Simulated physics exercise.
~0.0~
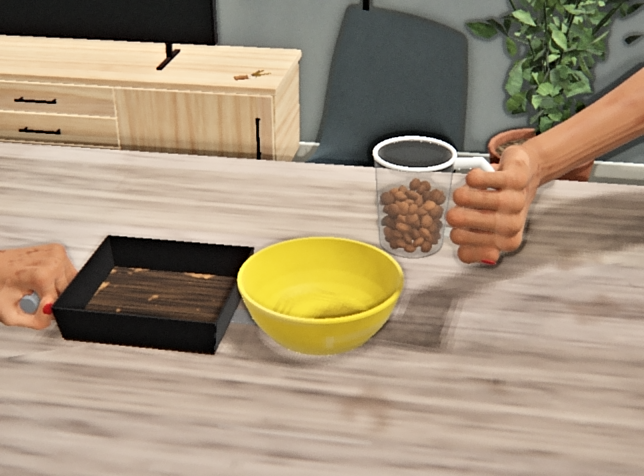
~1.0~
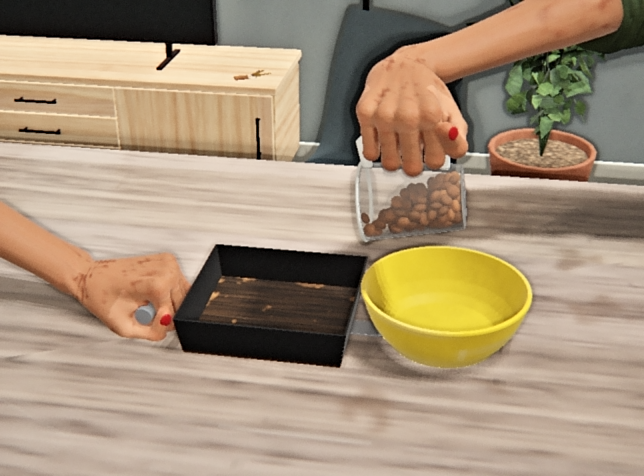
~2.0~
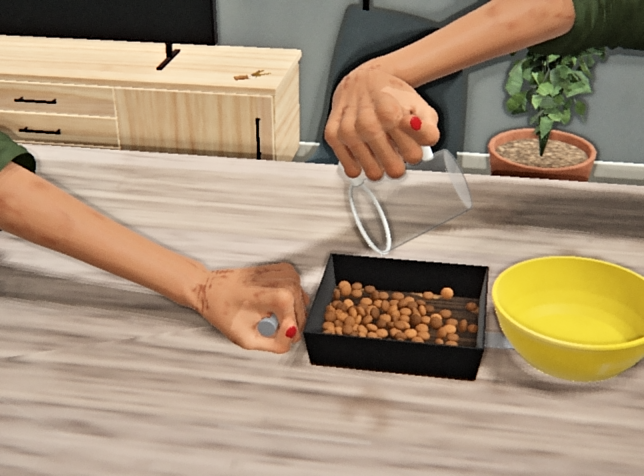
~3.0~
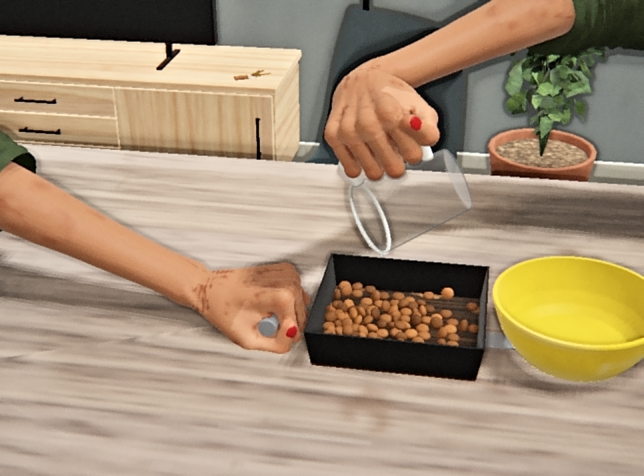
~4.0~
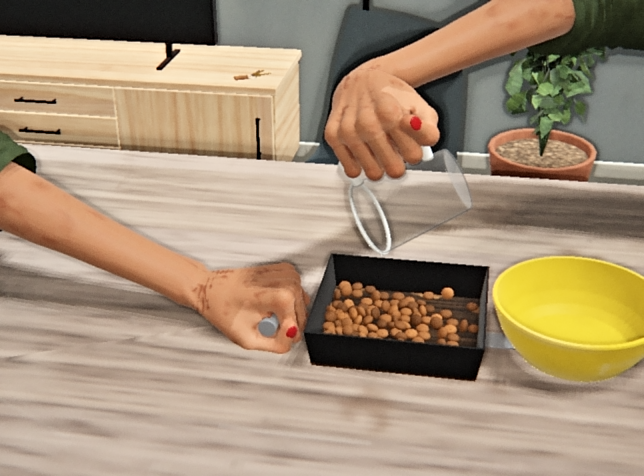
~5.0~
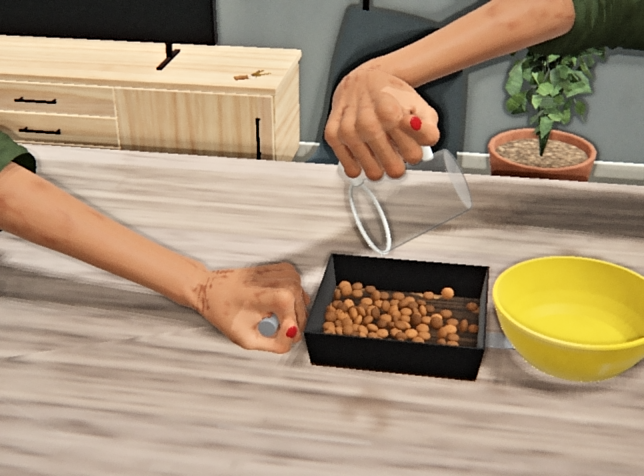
A hand tips kibble from a clear cup into a black tin sliding right beside a yellow bowl.
